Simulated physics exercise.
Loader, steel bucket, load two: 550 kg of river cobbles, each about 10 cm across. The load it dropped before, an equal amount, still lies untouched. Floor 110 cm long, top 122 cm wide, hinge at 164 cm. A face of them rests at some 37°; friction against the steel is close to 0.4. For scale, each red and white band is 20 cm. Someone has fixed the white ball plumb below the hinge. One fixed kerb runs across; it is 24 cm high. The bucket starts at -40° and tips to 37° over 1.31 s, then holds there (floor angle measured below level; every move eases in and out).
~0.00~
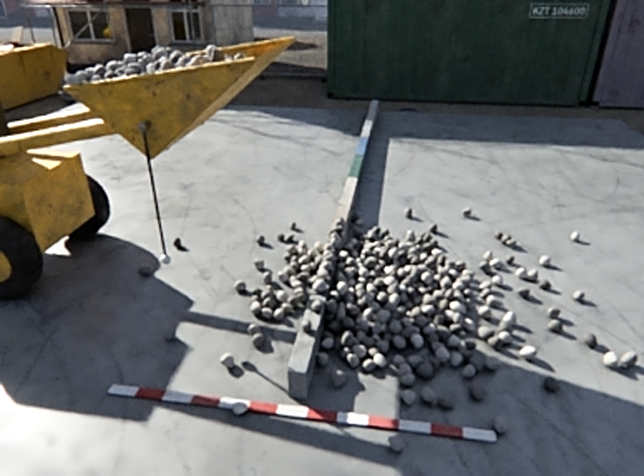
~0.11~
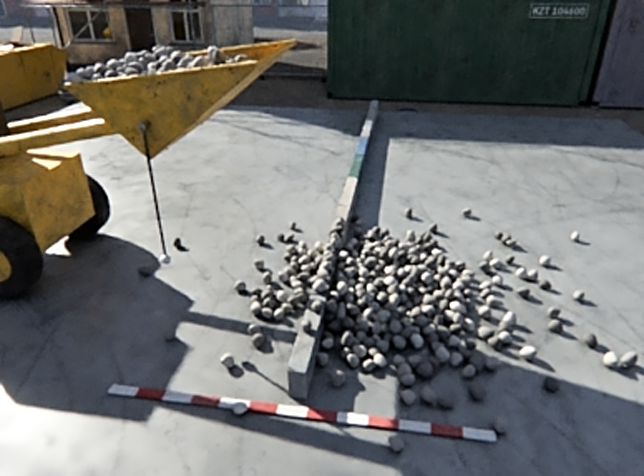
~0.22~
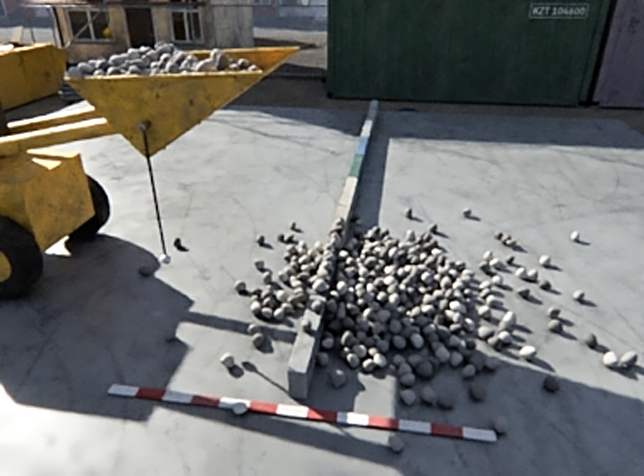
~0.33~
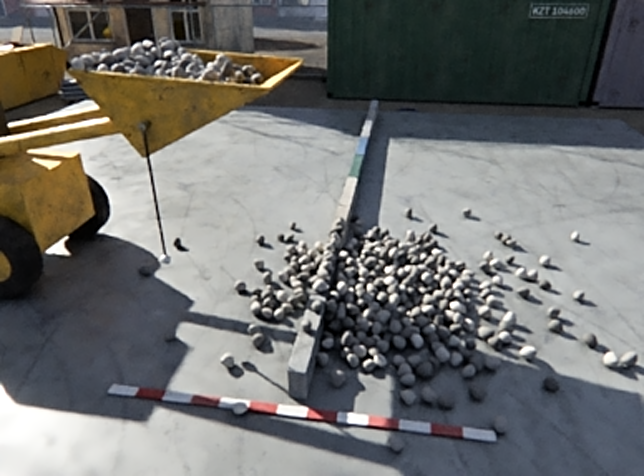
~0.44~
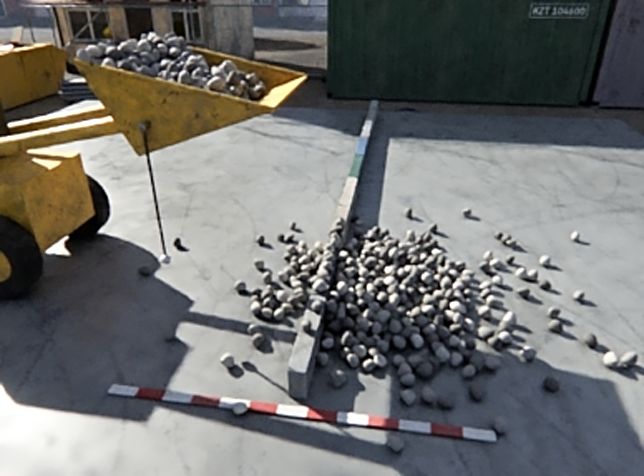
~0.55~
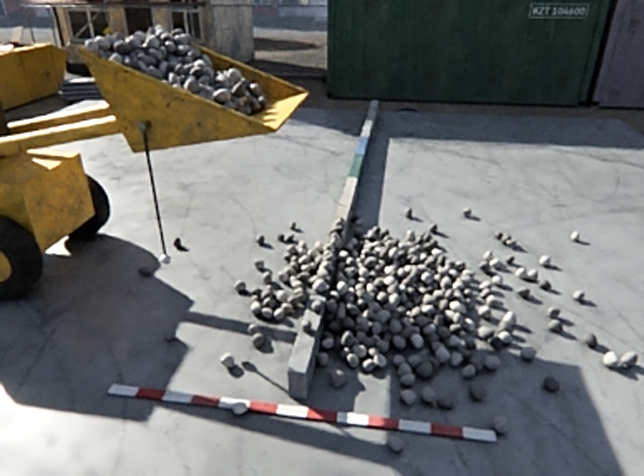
The yellow loader's bucket, heaped with round grey stones, slowly tilted downward at its right-hand lip, and the stones shifted a little inside it while the earlier pile across the kerb lay still.
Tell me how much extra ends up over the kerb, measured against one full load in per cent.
The extra comes to about 40 percent of a load.
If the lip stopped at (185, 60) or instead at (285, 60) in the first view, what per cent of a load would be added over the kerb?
Roughly 0 per cent, then 70 per cent.
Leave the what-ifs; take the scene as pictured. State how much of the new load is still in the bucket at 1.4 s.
Some 65 %, roughly, is held.
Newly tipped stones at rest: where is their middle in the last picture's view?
They come to rest centred about (315, 273).
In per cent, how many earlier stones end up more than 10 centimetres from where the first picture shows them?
Close to 10 in a hundred of them.
After 1.0 s the floor is at 25°; in per cent of one load, 100 in the bucket, 15 on this side of the kerb, 86 over the kerb; the foremost stones are at (640, 330).
After 1.4 s the floor is at 37°; in per cent of one load, 67 in the bucket, 48 on this side of the kerb, 86 over the kerb; the foremost stones are at (640, 330).
After 1.8 s the floor is at 37°; in per cent of one load, 20 in the bucket, 77 on this side of the kerb, 104 over the kerb; the foremost stones are at (640, 330).
After 4.6 s the floor is at 37°; in per cent of one load, 0 in the bucket, 75 on this side of the kerb, 126 over the kerb; the foremost stones are at (640, 330). Net gain over the kerb, 40.
